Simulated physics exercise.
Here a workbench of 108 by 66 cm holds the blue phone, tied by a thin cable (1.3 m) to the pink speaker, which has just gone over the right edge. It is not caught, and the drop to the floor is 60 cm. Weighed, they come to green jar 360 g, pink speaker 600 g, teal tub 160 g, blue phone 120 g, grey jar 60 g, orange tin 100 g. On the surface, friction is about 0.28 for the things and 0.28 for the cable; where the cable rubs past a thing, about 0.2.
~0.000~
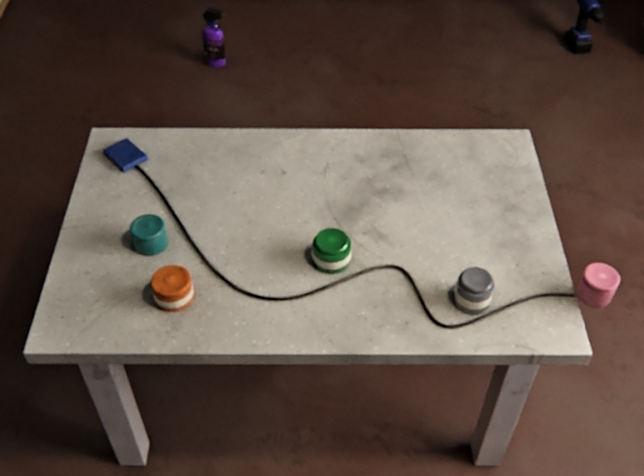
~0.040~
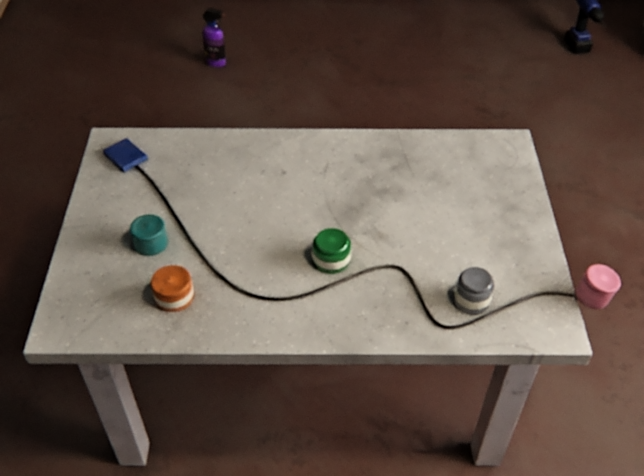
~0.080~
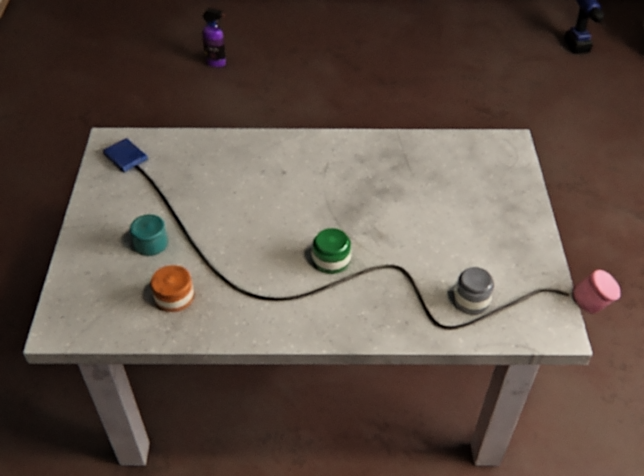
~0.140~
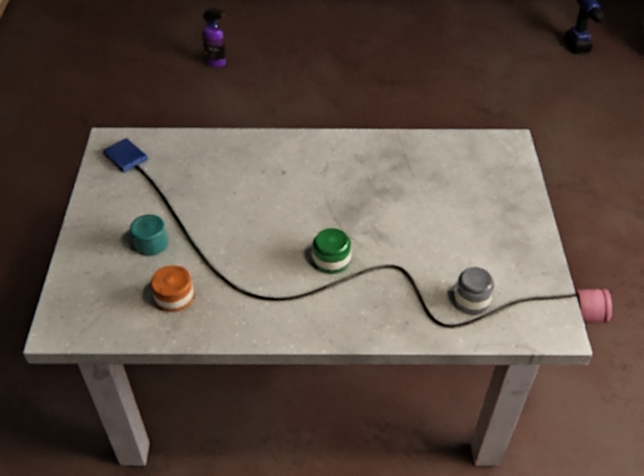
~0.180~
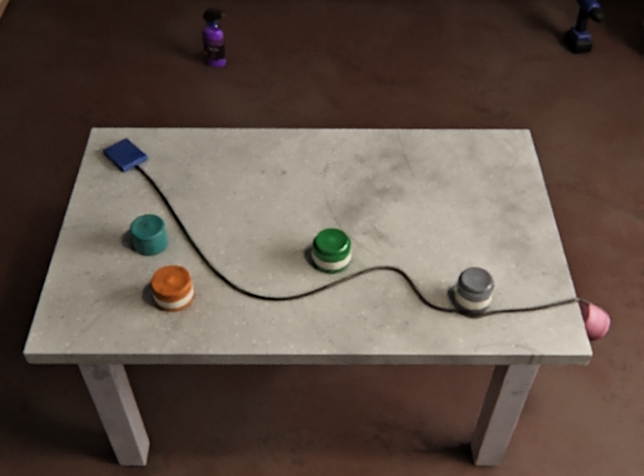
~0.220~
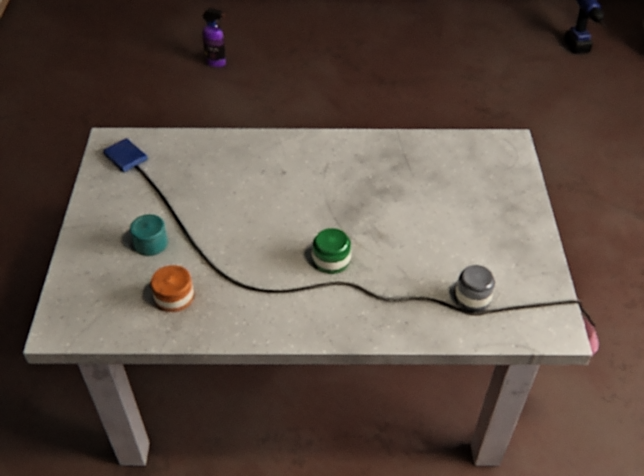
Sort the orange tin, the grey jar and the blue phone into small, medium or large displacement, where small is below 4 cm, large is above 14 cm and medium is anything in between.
Orange tin: Small; grey jar: Large; blue phone: Large.
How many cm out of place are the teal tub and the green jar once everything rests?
Teal tub: 0 cm; green jar: 4 cm.
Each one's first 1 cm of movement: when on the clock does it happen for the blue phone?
For the blue phone, around 0.28 seconds.
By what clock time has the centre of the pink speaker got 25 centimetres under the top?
The clock reads 0.28 s at that moment.
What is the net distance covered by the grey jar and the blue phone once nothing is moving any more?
Grey jar roughly 35 cm, blue phone over the edge.
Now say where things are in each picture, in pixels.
The first picture shows orange tin (171, 279); grey jar (477, 278); blue phone (125, 152); cable runs through (521, 301) (421, 299) (326, 287) (216, 271) (163, 197).
The second picture shows pink speaker (602, 277); cable runs through (520, 301) (326, 287) (163, 197).
The third picture shows pink speaker (596, 292); cable runs through (520, 300) (326, 287) (163, 197).
The fourth picture shows pink speaker (592, 306); cable runs through (522, 300) (326, 287) (163, 197).
The fifth picture shows pink speaker (587, 321); cable runs through (548, 306) (326, 287) (163, 197).
The sixth picture shows orange tin (171, 279); grey jar (478, 276); blue phone (125, 152); cable runs through (579, 302) (334, 283) (218, 270) (163, 197).
At 0.5 s, the cable's tail end at (262, 241); blue phone 38 cm off its start, grey jar 20 cm off its start, pink speaker over the edge.
At 0.7 s, the cable's tail end at (464, 365); blue phone 89 cm off its start, grey jar 32 cm off its start, pink speaker over the edge.
At 1.0 s, the cable has left the top; blue phone over the edge, grey jar 33 cm off its start at (501, 169), pink speaker over the edge.
At 1.2 s, the cable has left the top; blue phone over the edge, grey jar 33 cm off its start, pink speaker over the edge.
At 2.4 s, the cable has left the top; blue phone over the edge, grey jar 33 cm off its start at (501, 169), orange tin 0 cm off its start at (171, 280), pink speaker over the edge.
